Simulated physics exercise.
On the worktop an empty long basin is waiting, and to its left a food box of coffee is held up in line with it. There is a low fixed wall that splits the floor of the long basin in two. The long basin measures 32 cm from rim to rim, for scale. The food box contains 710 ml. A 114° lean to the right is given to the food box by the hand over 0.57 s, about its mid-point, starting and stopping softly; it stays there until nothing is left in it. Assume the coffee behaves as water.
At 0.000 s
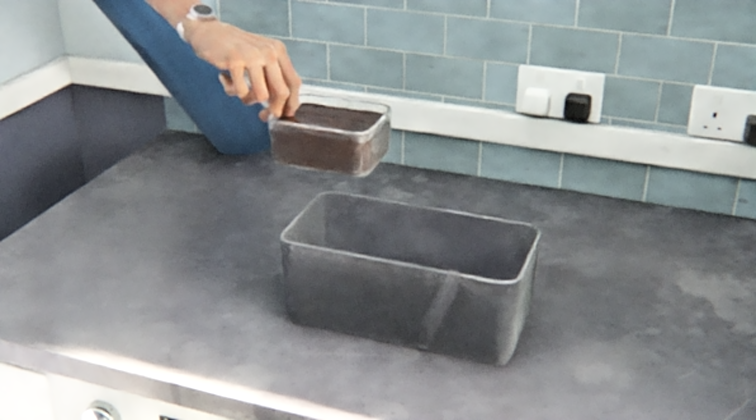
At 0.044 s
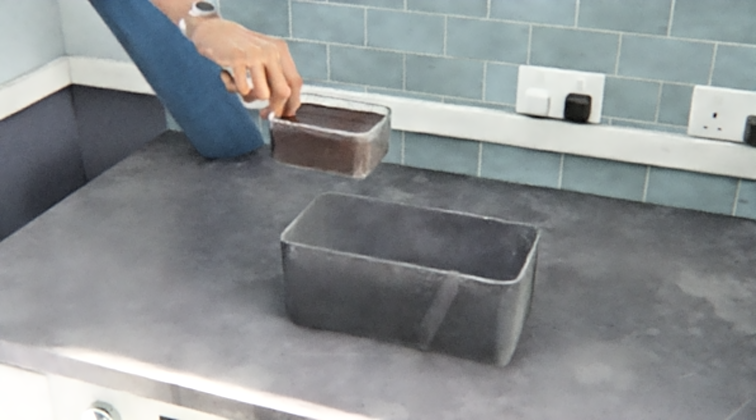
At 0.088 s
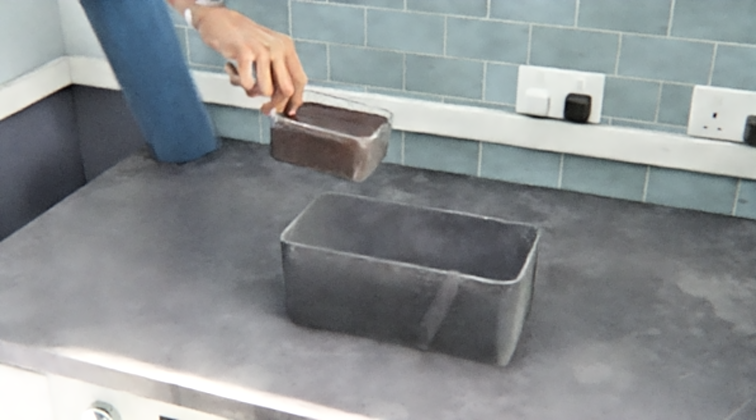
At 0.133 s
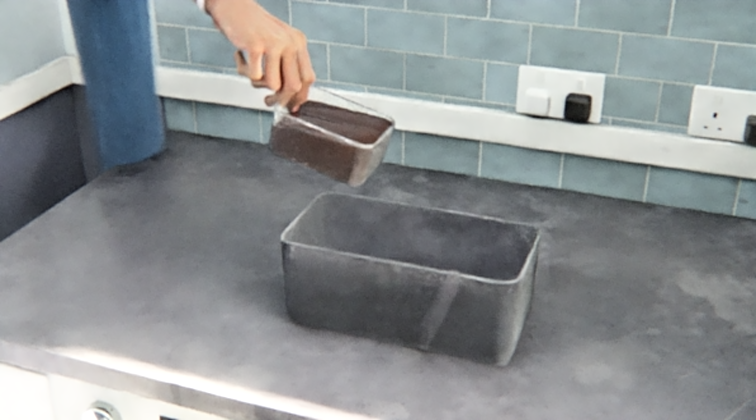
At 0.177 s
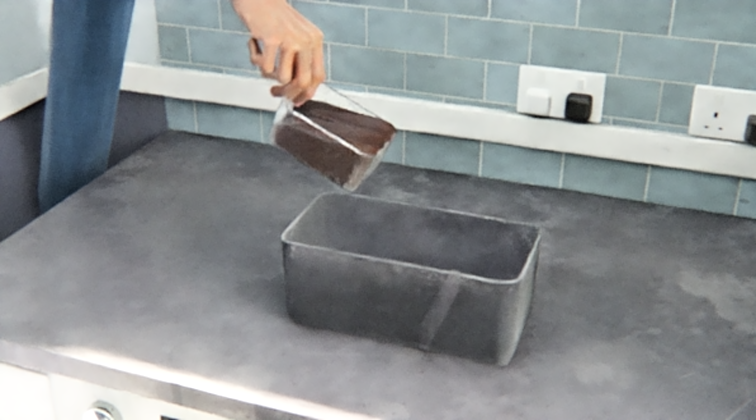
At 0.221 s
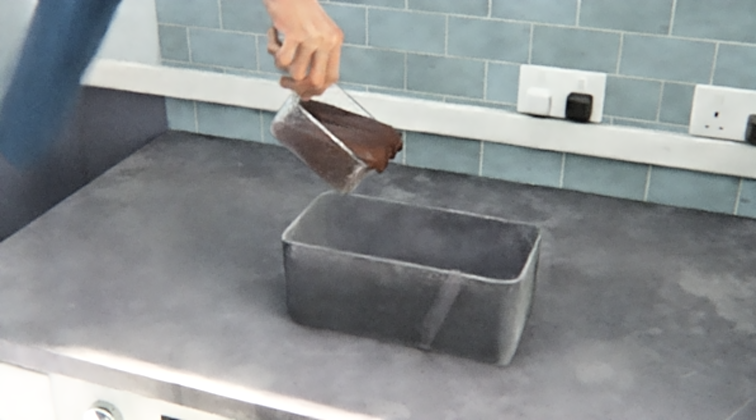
A hand tilts a clear box of dark coffee rightward above an empty long basin.
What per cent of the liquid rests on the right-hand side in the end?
18 percent.
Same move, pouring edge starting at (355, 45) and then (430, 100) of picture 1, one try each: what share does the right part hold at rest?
The first try gives around 15 percent, the second around 60 percent.
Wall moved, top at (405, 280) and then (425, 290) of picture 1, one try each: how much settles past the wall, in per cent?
Respectively 60 and 40 %.
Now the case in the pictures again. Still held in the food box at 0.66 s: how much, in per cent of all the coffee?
Close to 1 percent of the whole amount.
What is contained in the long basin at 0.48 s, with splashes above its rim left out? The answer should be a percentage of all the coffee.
The basin holds roughly 62 in a hundred parts at that moment.
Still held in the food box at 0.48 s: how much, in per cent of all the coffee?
Close to 9 in a hundred.
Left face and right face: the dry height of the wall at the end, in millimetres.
18 mm left, 28 mm right.
Then, 0.48 s in, the tilt is 107° and 9 per cent is still to pour, 56 is left of the wall and 5 right of it.
Then, 0.66 s in, the tilt is 114° and 1 per cent is still to pour, 83 is left of the wall and 11 right of it.
Then, 0.86 s in, the tilt is 114° and 0 per cent is still to pour, 79 is left of the wall and 17 right of it.
Then, 1.07 s in, the tilt is 114° and 0 per cent is still to pour, 79 is left of the wall and 18 right of it.
Finally, 79 per cent lies left of the wall, 18 right of it and 3 outside.
